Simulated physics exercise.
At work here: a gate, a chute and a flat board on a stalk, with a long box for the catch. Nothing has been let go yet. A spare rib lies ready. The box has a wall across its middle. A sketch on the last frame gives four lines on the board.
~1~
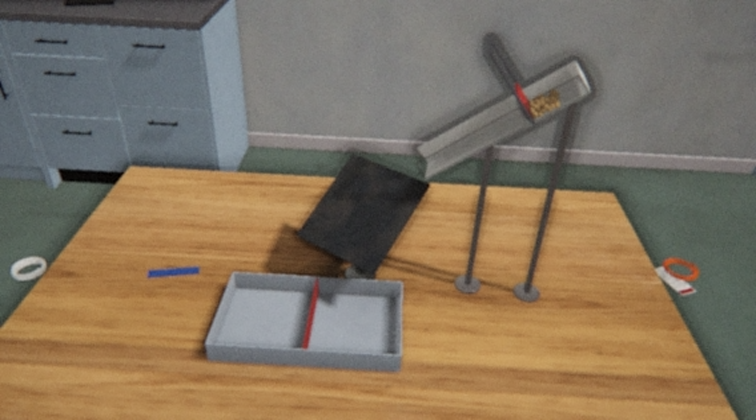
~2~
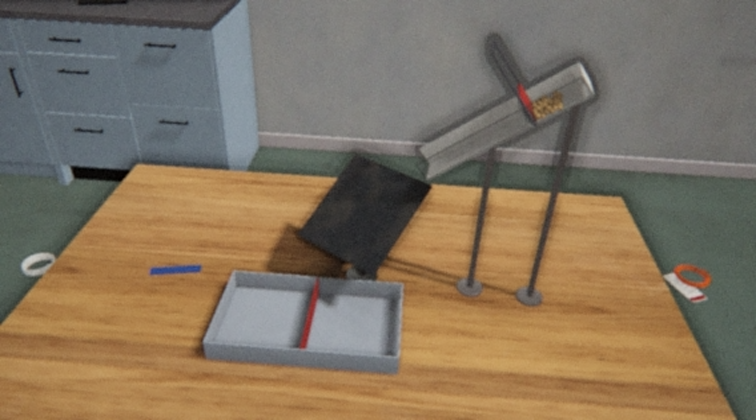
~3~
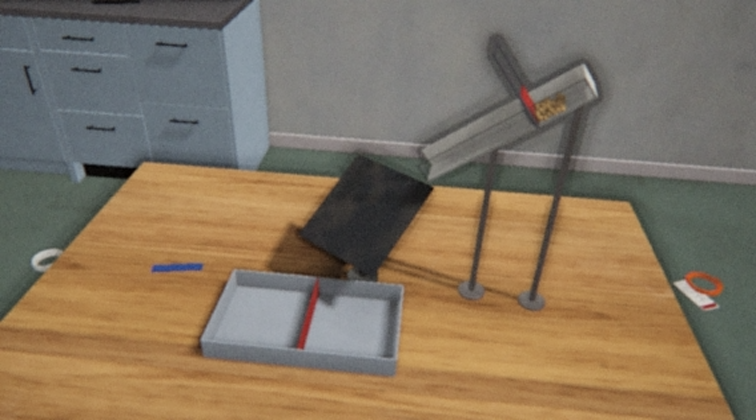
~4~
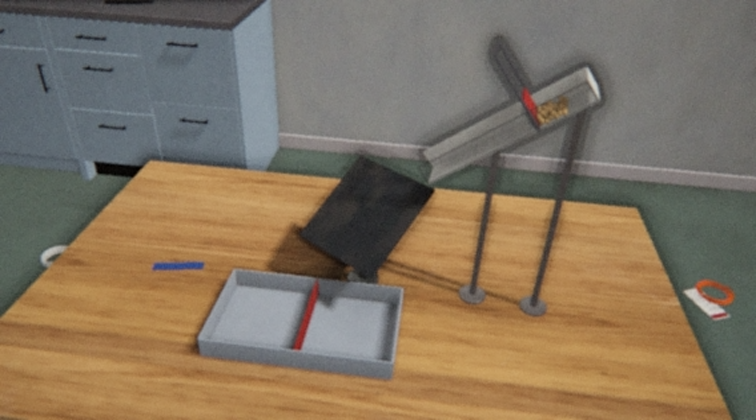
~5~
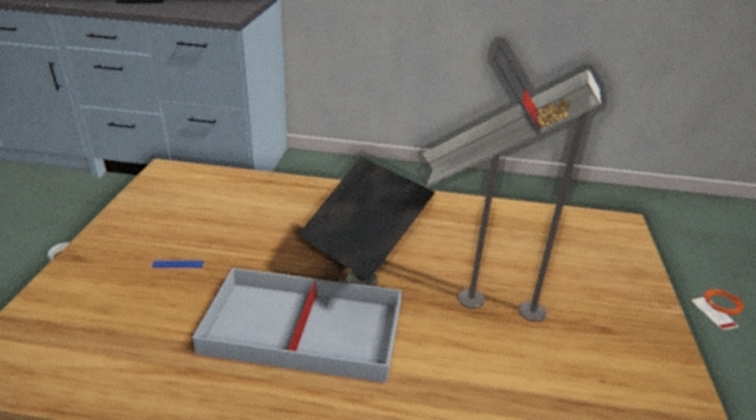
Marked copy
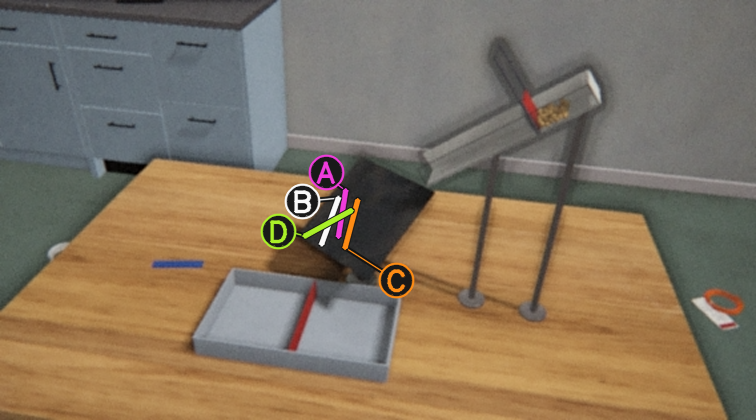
On a wooden table in a room with blue drawers, a raised chute holds a small tan heap behind a red-edged gate, above a tilted black board and a divided grey box. The view drifts slightly around the table, while the heap, gate, board and box all stay still.
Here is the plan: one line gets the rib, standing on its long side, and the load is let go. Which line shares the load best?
B works best here.
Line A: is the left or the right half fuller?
More lands on the right.
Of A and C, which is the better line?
It is A.
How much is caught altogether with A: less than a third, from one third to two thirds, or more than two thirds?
More than two thirds.
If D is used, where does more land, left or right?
More lands on the left.
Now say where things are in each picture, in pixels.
The first picture shows load behind the gate at (542, 107), dried chickpeas; lip of the chute at (427, 171), sloping fairly steeply.
The second picture shows middle of the board at (364, 210), tilted fairly steeply; middle of its low edge at (333, 254); of its high edge at (392, 169).
The third picture shows front corners of the box at (201, 340) and (396, 360); front end of its middle wall at (298, 350); gate still shut at (524, 95).
The fourth picture shows middle of the load at (550, 114); lip at (431, 176).
The fifth picture shows middle of the load at (551, 117); lip at (431, 178).
On the marked copy, line A from (345, 190) to (338, 236); line B from (338, 198) to (321, 244); line C from (357, 200) to (345, 247); line D from (351, 210) to (304, 235).
Choosing A, of what is caught, a small part in the left half, most in the right.
Choosing B, of what is caught, about half in the left half, about half in the right.
Choosing C, of what is caught, a stray few in the left half, nearly all in the right.
Choosing D, of what is caught, nearly all in the left half, a stray few in the right.
